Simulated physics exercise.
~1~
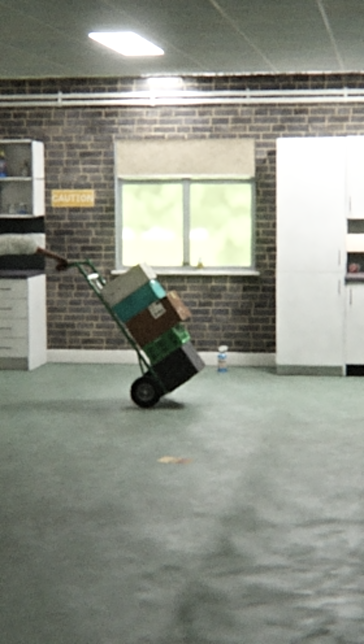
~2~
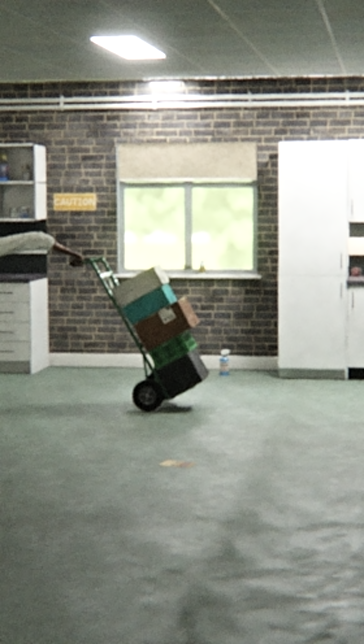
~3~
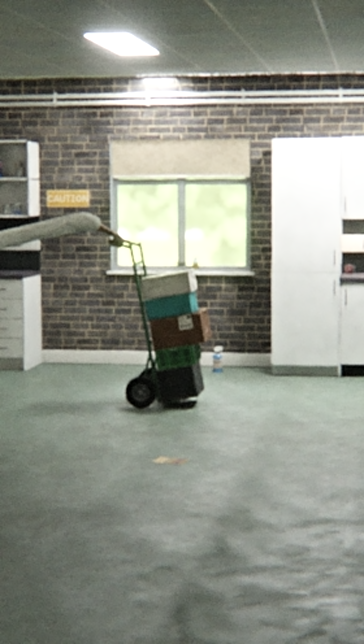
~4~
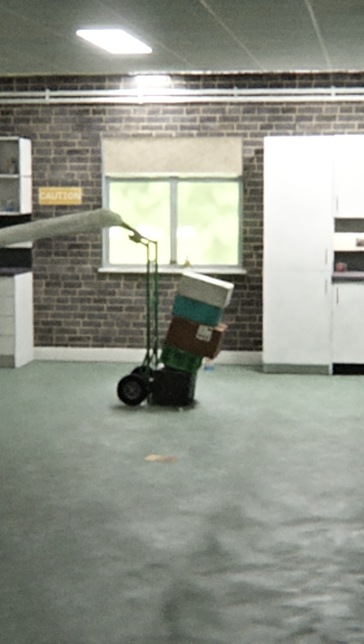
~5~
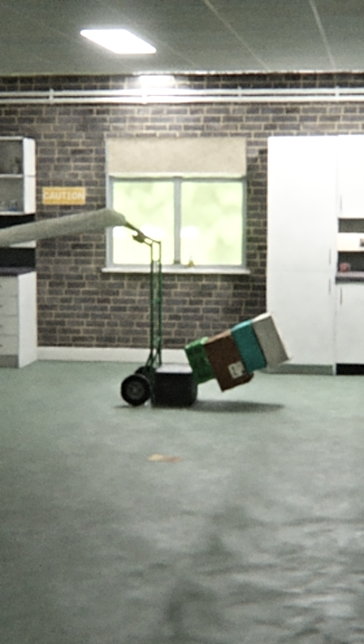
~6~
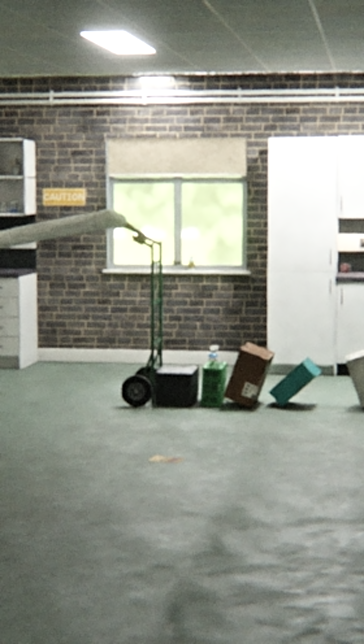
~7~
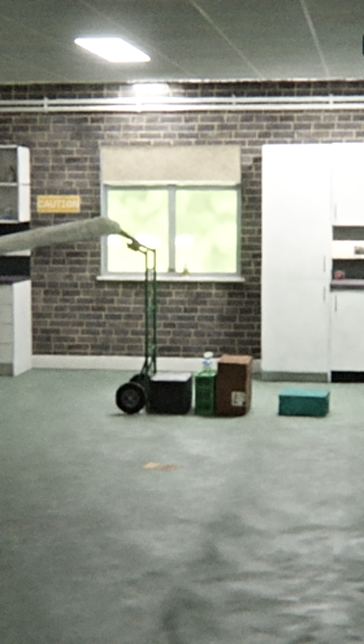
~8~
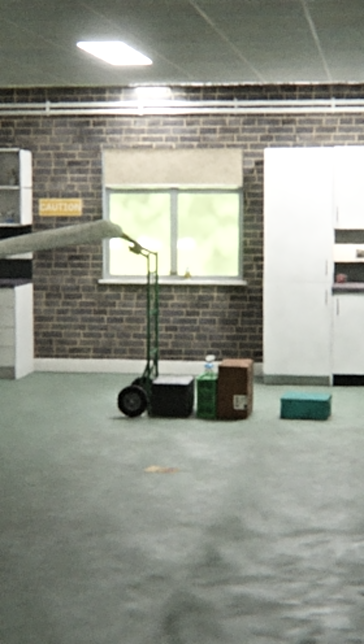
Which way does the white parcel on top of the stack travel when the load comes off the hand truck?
The white parcel moves to the right, falling away from the hand truck and going out of view.
